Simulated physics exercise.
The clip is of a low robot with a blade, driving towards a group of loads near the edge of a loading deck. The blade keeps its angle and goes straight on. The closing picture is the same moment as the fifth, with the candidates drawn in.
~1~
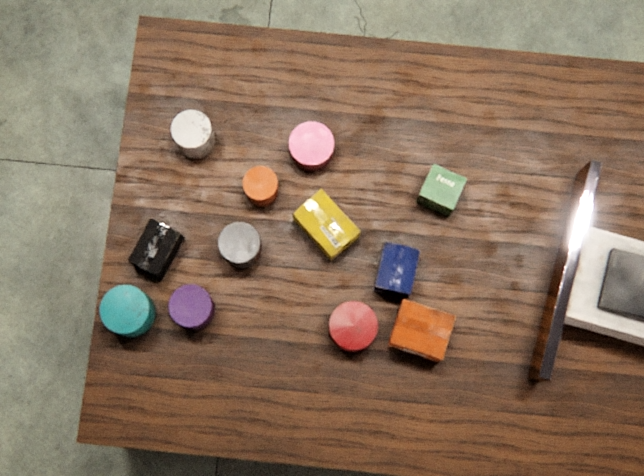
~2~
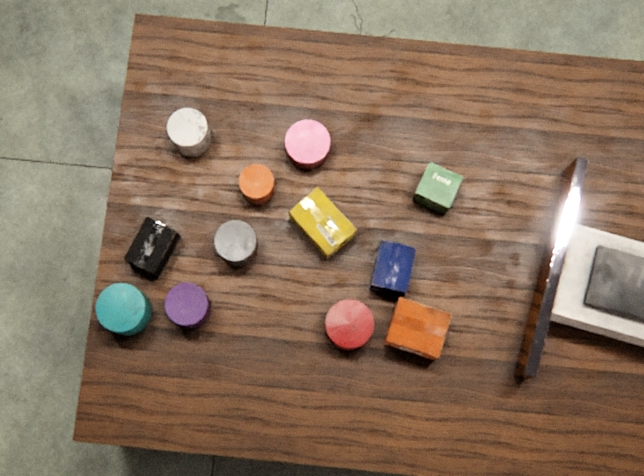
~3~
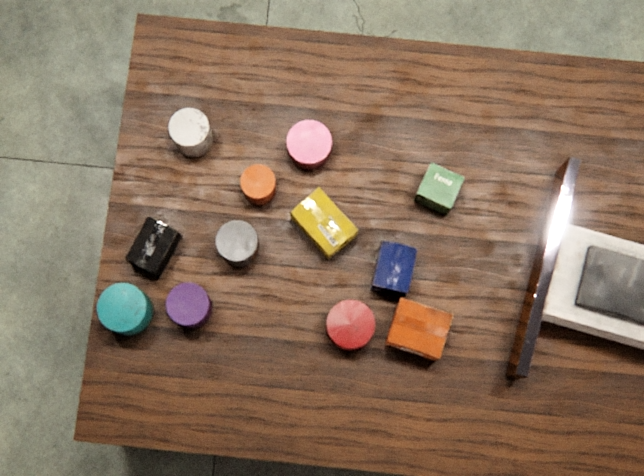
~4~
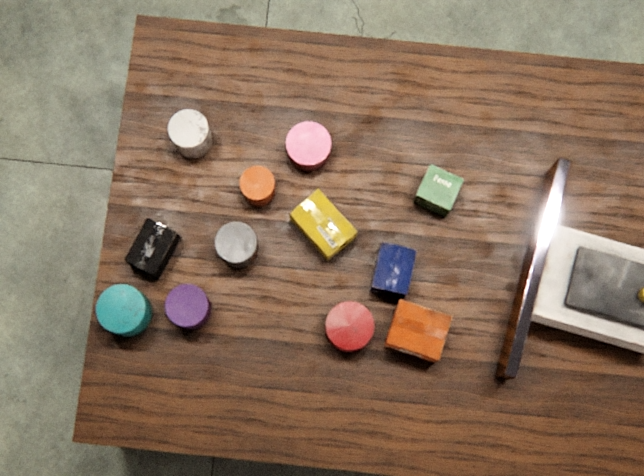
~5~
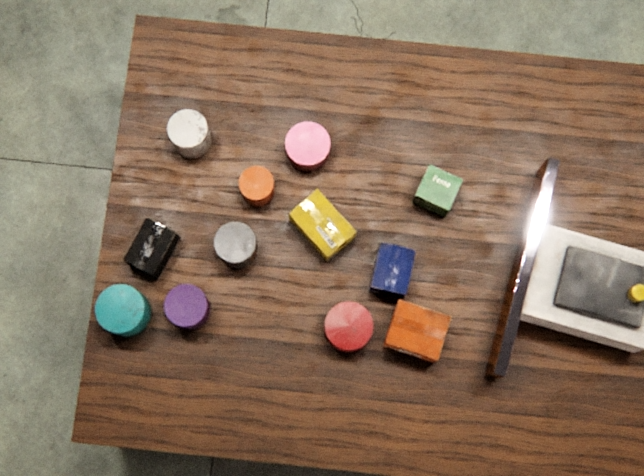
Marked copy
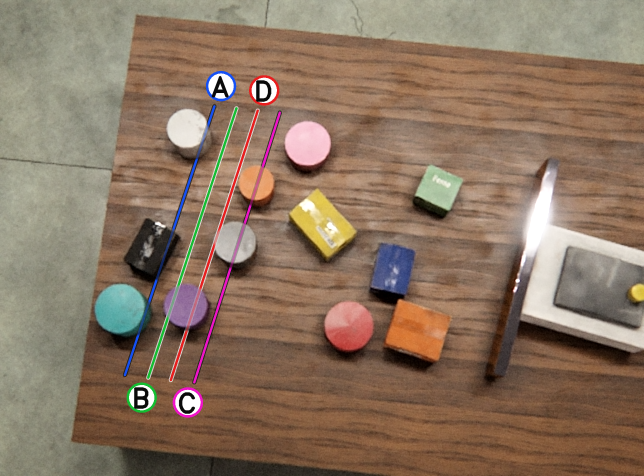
A low robot with a dark blade moves slowly left across a wooden deck towards scattered loads.
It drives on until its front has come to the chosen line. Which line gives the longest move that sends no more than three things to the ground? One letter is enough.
The farthest such stop is B.
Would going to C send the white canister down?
By then, no.
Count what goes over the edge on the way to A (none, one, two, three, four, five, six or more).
Four.
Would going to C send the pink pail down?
By then, no.
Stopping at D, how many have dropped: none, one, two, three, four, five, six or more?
By then, one.
On the copy, A at (171, 237); B at (194, 239); C at (238, 244); D at (215, 241).
On B. First, robot (477, 272); orange parcel (351, 324); red canister (301, 316).
Then, robot (355, 260); turquoise canister (110, 316); purple pail (154, 304).
Finally, robot (261, 250); turquoise canister over the edge; black parcel over the edge; two fallen.
By contrast, A drops four; C is within the limit but short; D is within the limit but short.
